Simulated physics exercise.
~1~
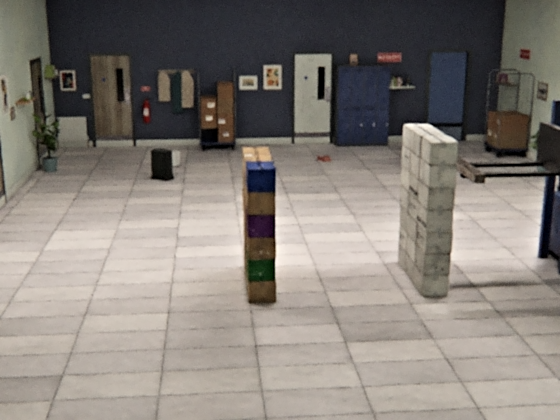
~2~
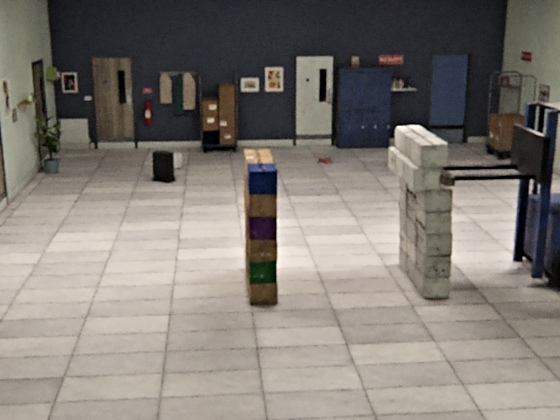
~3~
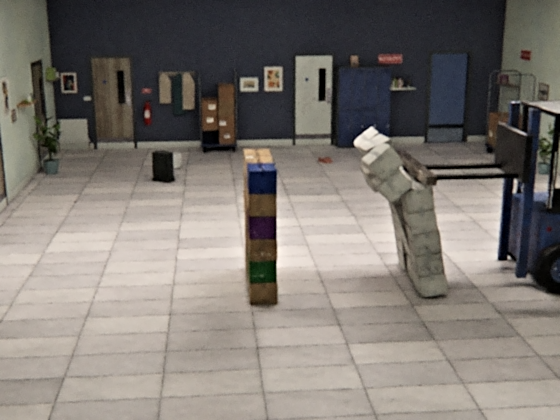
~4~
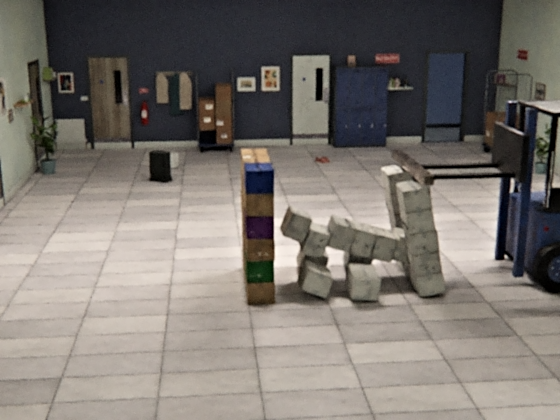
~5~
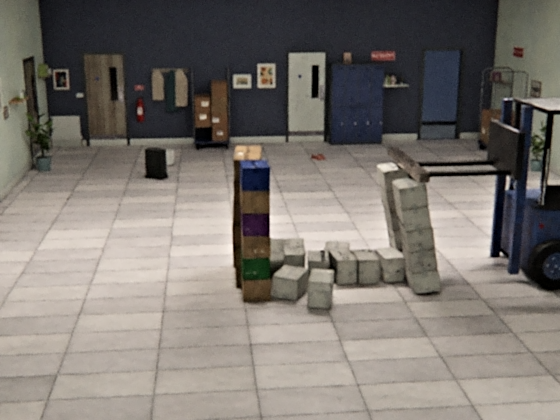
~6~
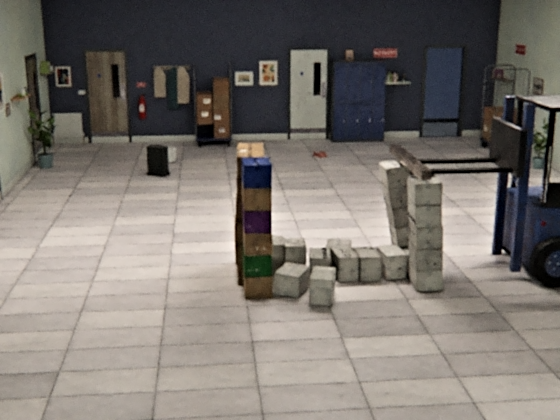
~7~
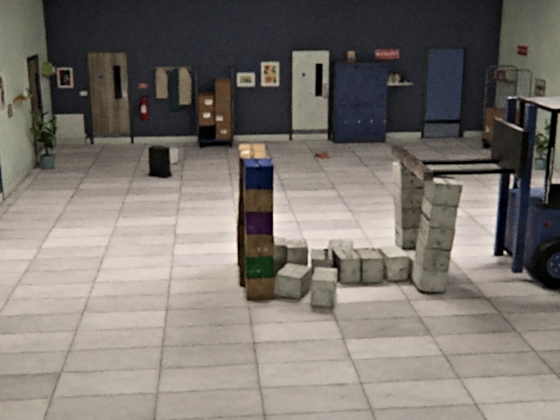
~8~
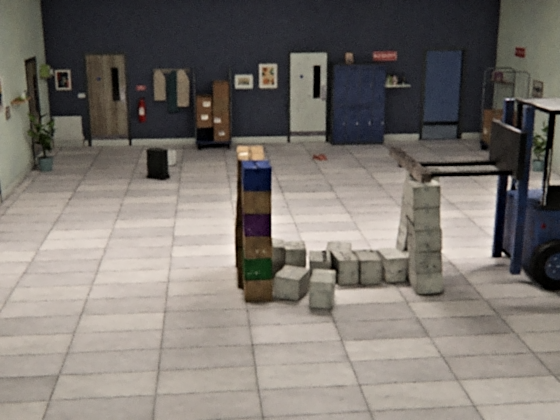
To begin with, two narrow stacked walls of cartons stand in a tiled hall, a pale one on the right and one with blue, purple and green cartons in the middle. A beam on a blue lift truck's forks moves in from the right and pushes the upper part of the pale wall leftward. The wall leans, its top bends over, and cartons tumble toward the coloured wall as the truck stops. They settle on the floor between the walls, while part of the pale wall rocks and stays standing. The coloured wall is slightly disturbed but remains up, its purple carton still in place.
